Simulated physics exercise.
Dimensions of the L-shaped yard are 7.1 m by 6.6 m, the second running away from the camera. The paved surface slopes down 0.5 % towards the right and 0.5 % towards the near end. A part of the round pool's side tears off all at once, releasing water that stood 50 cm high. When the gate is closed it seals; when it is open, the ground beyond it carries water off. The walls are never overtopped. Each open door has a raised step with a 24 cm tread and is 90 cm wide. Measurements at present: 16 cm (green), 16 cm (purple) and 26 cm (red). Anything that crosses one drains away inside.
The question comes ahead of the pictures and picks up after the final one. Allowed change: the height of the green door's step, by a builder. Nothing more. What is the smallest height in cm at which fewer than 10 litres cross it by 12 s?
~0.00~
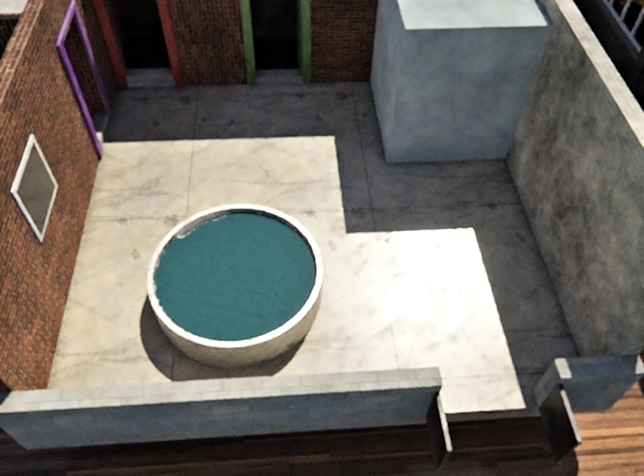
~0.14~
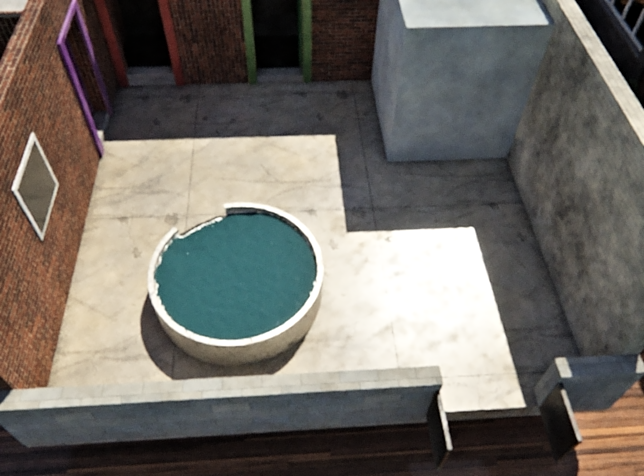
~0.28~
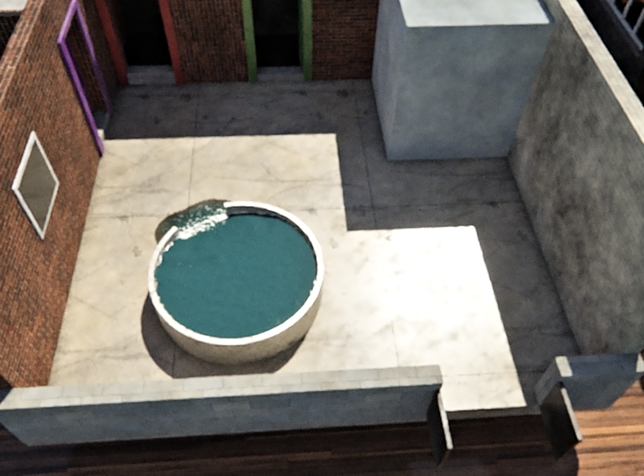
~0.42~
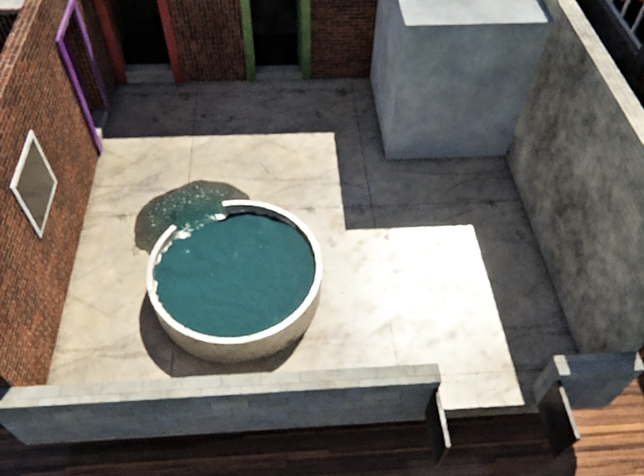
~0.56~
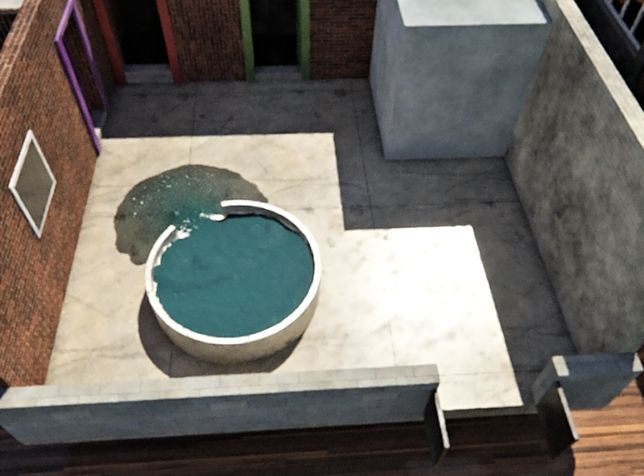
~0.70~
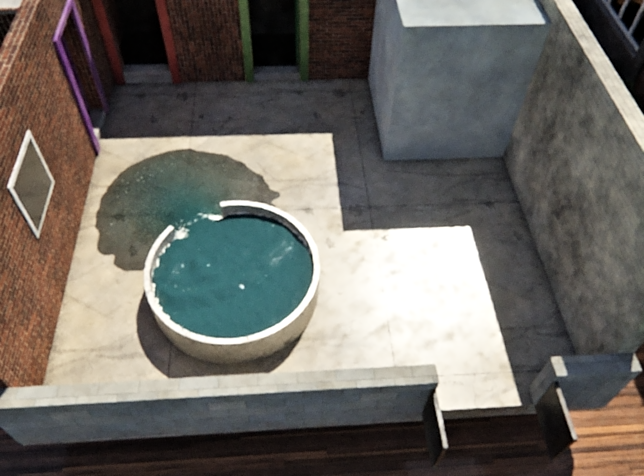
About 6 cm.
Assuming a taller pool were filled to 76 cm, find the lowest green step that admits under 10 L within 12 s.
In that case, roughly 10.5 cm.
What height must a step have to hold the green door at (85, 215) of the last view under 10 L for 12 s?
Around 13.0 cm would do it.
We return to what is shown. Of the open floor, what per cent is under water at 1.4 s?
20 %.
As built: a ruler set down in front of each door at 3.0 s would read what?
Lab note, cm: Green 8; purple 11; red 24.
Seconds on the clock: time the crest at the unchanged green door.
Around 4.0 s, give or take.
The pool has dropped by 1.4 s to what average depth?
I'd put it at some 40 centimetres on average.
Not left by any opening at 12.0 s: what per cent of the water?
Remaining share: Around 98 %.
After 1.4 s water covers 20 % of the floor, deepest (25 cm) near (209, 229); it has not reached the green door.
After 3.0 s water covers 30 % of the floor, deepest (27 cm) near (123, 87); 8 cm at the green door, 0 litres in over its 16 cm step.
After 12.0 s water covers 90 % of the floor, deepest (8 cm) near (372, 124); 6 cm at the green door, 0 litres in over its 16 cm step.
At the green door as built, the water arrived by 2.5 s and peaked near 9 cm at 4.2 s.
With a step of 5 cm, 17 litres would have come in within the 12 s; with 7 cm, 4 litres. So under 10 litres takes about 6 cm.
